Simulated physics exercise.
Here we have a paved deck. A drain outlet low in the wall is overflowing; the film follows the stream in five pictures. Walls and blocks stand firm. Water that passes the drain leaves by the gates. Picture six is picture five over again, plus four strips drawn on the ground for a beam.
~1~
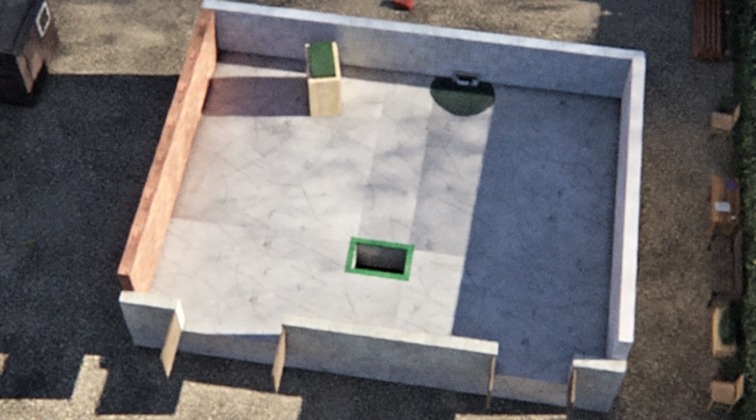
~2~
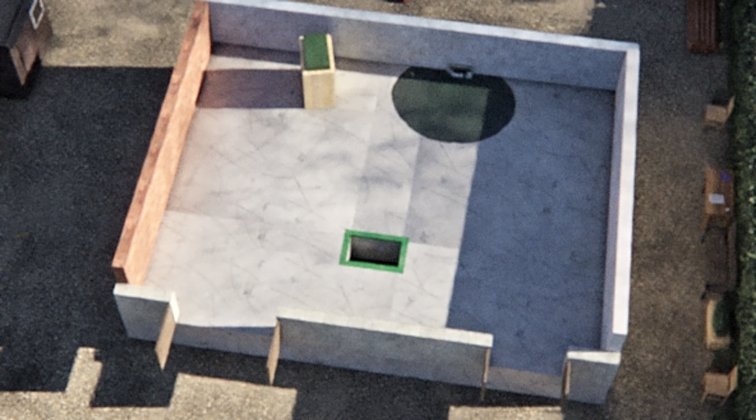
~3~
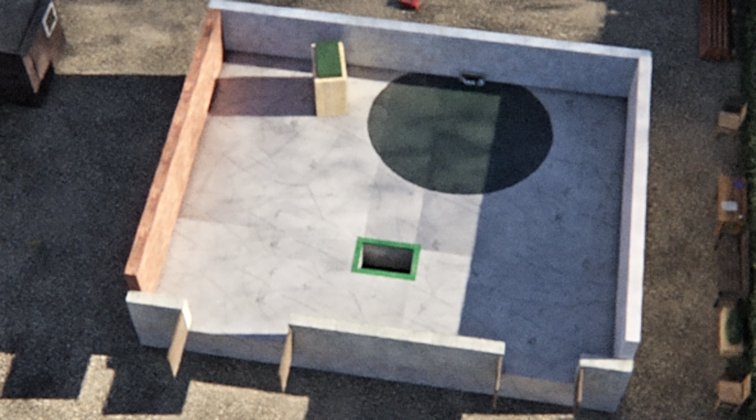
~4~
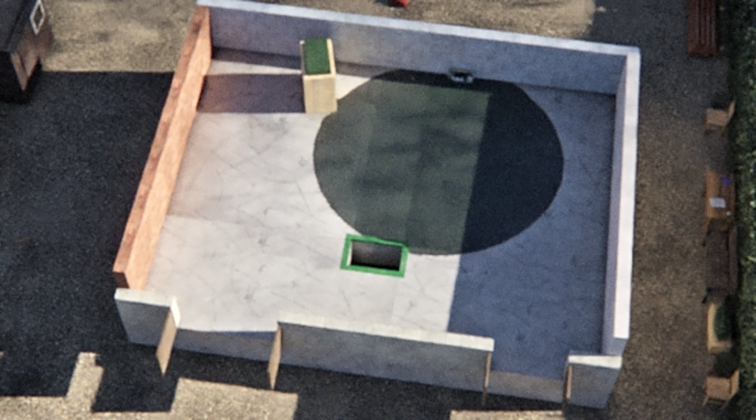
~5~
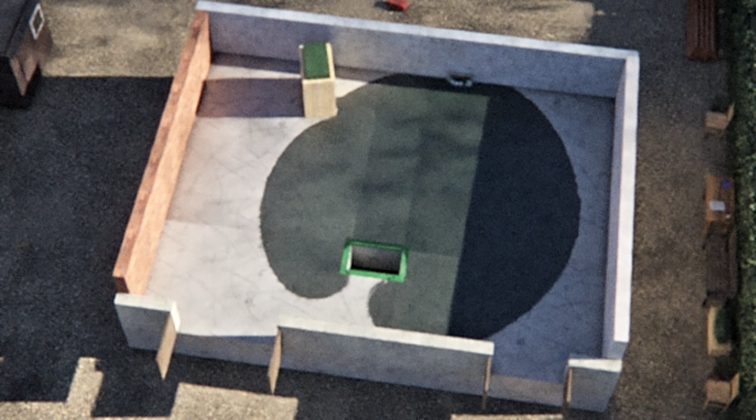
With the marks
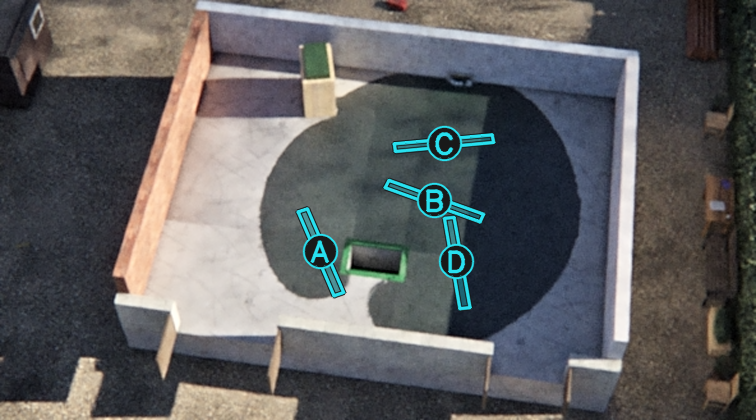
We see a walled paved deck from above as a dark wet patch spreads from a small outlet at the back wall, widening across the floor until it reaches and wraps around the green-framed drain.
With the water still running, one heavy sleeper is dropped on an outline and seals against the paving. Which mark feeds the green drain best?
I would pick spot A.
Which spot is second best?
It is D.
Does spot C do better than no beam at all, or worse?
It is worse.
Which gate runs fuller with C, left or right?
The left gate.
In cyan, A from (302, 210) to (338, 294); B from (387, 184) to (481, 218); C from (394, 147) to (492, 138); D from (449, 217) to (464, 308).
Choosing A, about 38 % of the stream goes into the green drain, about 61 % out by the gates.
Choosing B, about 7 % of the stream goes into the green drain, about 92 % out by the gates.
Choosing C, about 8 % of the stream goes into the green drain, about 91 % out by the gates.
Choosing D, about 27 % of the stream goes into the green drain, about 72 % out by the gates.
